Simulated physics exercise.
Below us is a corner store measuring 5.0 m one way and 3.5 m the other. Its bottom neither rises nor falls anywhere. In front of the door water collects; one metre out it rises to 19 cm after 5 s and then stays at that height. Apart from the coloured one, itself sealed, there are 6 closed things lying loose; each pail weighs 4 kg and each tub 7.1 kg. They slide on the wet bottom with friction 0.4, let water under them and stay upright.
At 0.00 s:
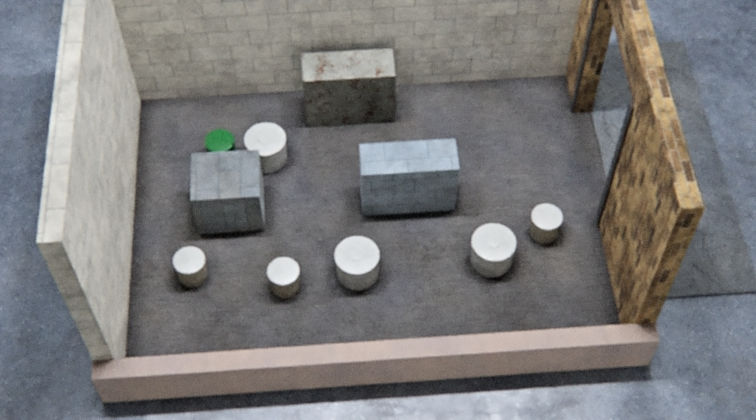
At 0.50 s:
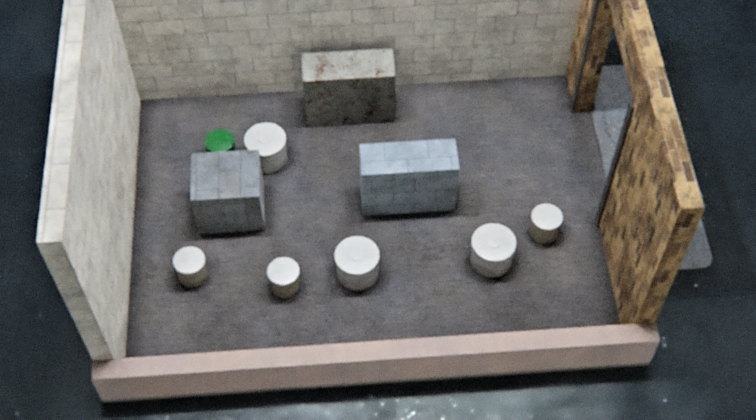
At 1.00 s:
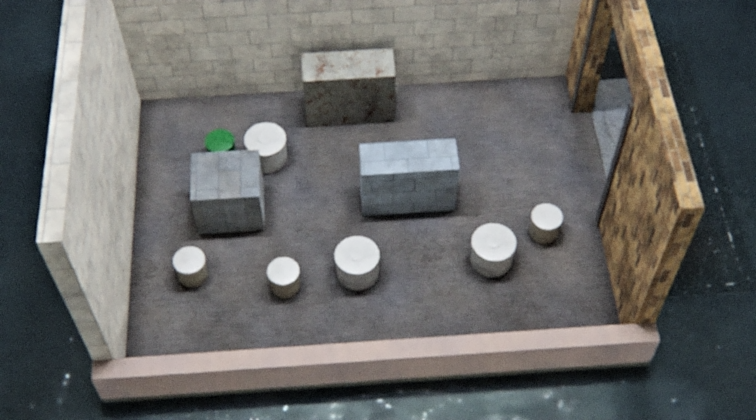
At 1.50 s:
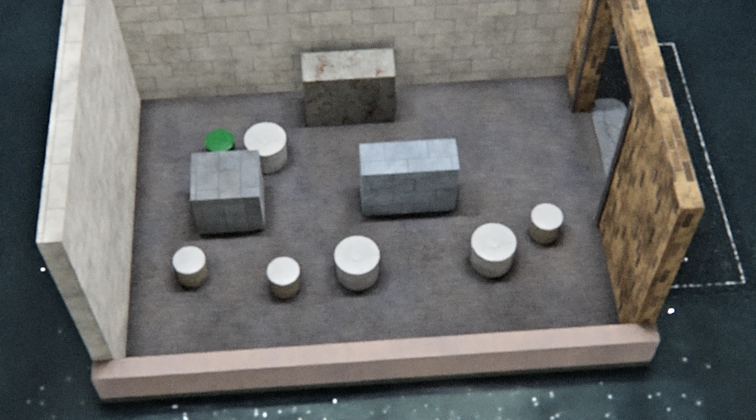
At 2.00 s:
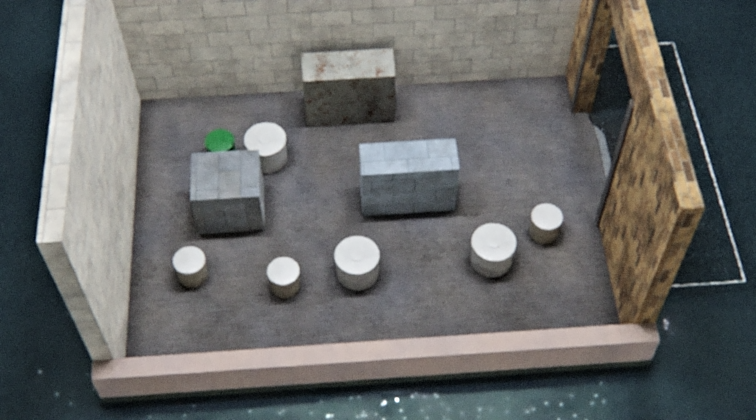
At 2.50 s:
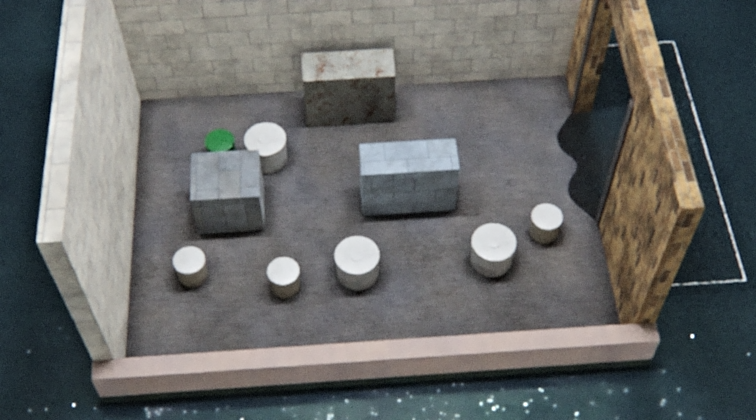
A small room, open at the front with pale walls and a brown patterned wall at right, is seen from high above by a still camera. A small green object sits at the back left beside a white cylinder, with grey blocks and more white cylinders around the grey floor. Outside, the grey ground turns dark and speckled, then dark water edges in through the right doorway while the objects stay still.
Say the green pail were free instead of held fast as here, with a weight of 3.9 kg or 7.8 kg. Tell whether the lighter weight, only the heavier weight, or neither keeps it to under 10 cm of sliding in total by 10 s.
Neither amount suffices.
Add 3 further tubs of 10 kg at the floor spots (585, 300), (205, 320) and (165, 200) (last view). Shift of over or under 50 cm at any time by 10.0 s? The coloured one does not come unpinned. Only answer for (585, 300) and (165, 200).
Below the mark, then below the mark.
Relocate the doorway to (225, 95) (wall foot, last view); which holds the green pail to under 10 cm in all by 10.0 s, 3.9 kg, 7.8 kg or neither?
Both masses fail.
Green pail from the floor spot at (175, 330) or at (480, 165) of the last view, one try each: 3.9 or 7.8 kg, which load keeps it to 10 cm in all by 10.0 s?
In turn: Only the heavier mass works; no mass works.
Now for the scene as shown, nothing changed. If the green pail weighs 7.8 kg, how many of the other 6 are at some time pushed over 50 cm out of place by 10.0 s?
Count: 4.
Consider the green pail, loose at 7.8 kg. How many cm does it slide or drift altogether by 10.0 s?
Roughly 30 centimetres.
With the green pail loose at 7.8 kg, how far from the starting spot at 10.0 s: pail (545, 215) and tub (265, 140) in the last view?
40 cm and 100 cm respectively.
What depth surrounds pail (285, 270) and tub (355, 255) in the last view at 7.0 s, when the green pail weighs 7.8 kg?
Roughly 0 and 3 cm.
After 3.5 s the green pail would be 0 cm from its start with 3.9 kg and 0 cm from its start with 7.8 kg; 0 cm of water round it then.
After 4.5 s the green pail would be 0 cm from its start with 3.9 kg and 0 cm from its start with 7.8 kg; 0 cm of water round it then.
After 7.0 s the green pail would be 5 cm from its start with 3.9 kg and 1 cm from its start with 7.8 kg; 1 cm of water round it then.
After 10.0 s the green pail would be 79 cm from its start with 3.9 kg and 29 cm from its start with 7.8 kg; 8 cm of water round it then.
